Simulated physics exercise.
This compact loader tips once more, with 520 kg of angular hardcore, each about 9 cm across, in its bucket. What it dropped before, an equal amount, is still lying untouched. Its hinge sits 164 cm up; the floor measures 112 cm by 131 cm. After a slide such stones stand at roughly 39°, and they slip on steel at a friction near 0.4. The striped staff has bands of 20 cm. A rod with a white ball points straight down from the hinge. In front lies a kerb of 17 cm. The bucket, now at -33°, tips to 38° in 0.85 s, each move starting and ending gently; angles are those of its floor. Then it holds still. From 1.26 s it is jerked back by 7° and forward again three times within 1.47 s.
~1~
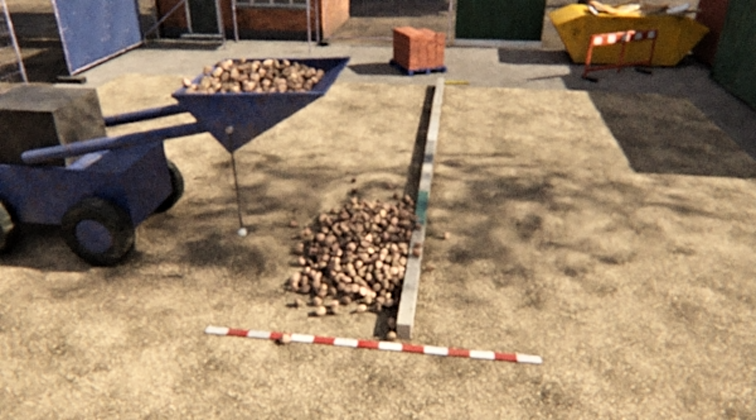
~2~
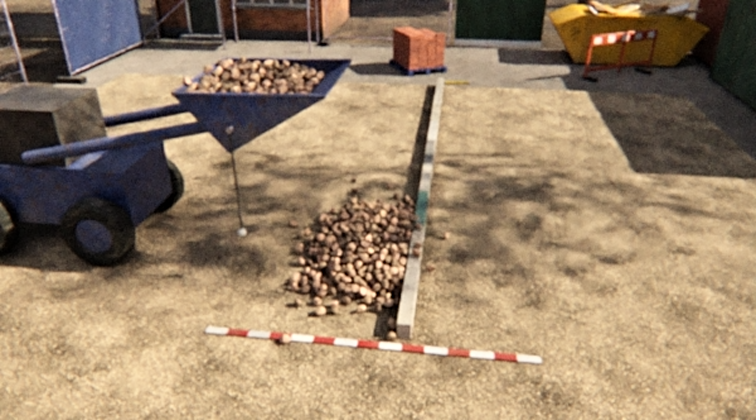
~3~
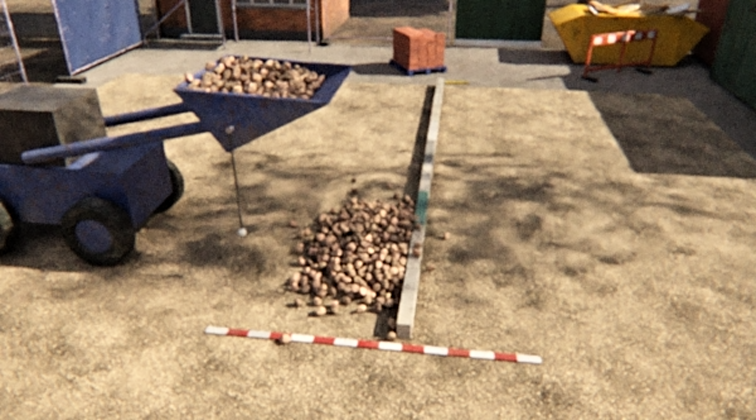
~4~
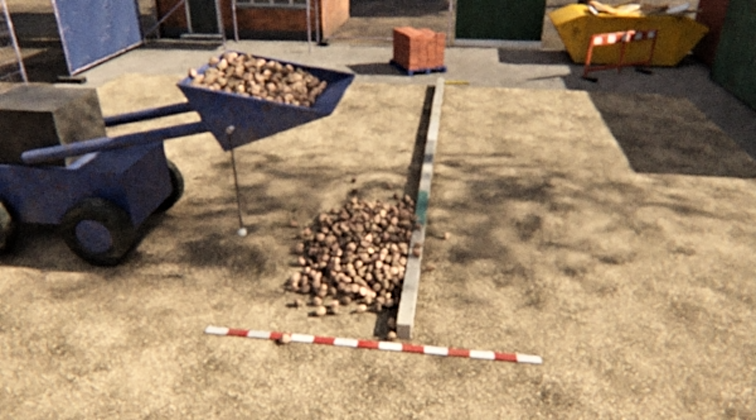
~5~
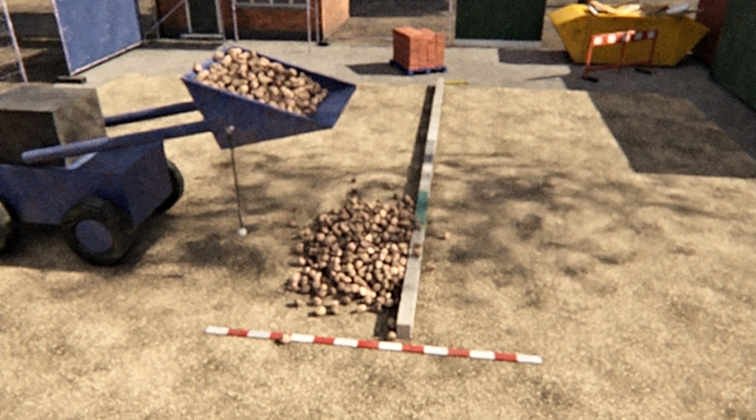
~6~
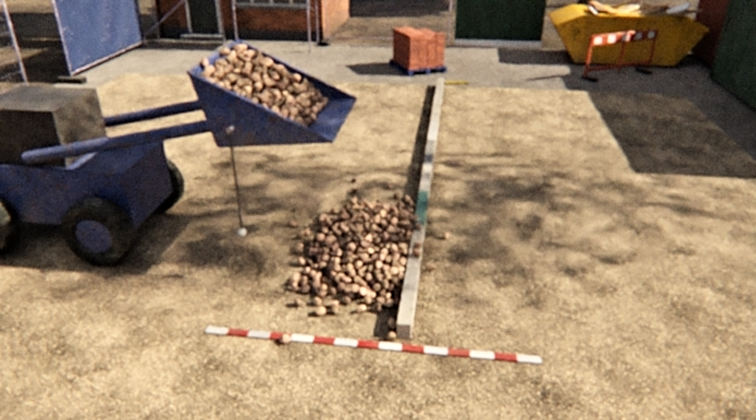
The clip opens on a blue loader at left holding a raised bucket of brownish stones above a sandy yard, beside a stone pile lying against a low kerb. The bucket gradually tilts forward, its front lip lowering toward the right, while the stones stay inside and the pile remains still.
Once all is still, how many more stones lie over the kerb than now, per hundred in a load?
Close to 11 parts in a hundred.
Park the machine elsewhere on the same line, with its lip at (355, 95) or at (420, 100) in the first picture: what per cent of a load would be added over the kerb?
About 35 and 100 per cent.
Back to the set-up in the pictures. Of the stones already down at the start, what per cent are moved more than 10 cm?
About 5 per cent.
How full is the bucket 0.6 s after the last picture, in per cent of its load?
Roughly 95 per cent is still inside.
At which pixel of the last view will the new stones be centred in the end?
Their middle is at about (372, 233).
Then, 0.3 s after the last picture the floor is at 27°; in per cent of one load, 100 in the bucket, 100 on this side of the kerb; the foremost stones are at (420, 244).
Then, 0.6 s after the last picture the floor is at 38°; in per cent of one load, 96 in the bucket, 104 on this side of the kerb; the foremost stones are at (420, 244).
Then, 2.8 s after the last picture the floor is at 38°; in per cent of one load, 0 in the bucket, 189 on this side of the kerb, 11 over the kerb; the foremost stones are at (505, 262).
Then, 5.7 s after the last picture the floor is at 38°; in per cent of one load, 0 in the bucket, 189 on this side of the kerb, 11 over the kerb; the foremost stones are at (505, 262). Net gain over the kerb, 11.
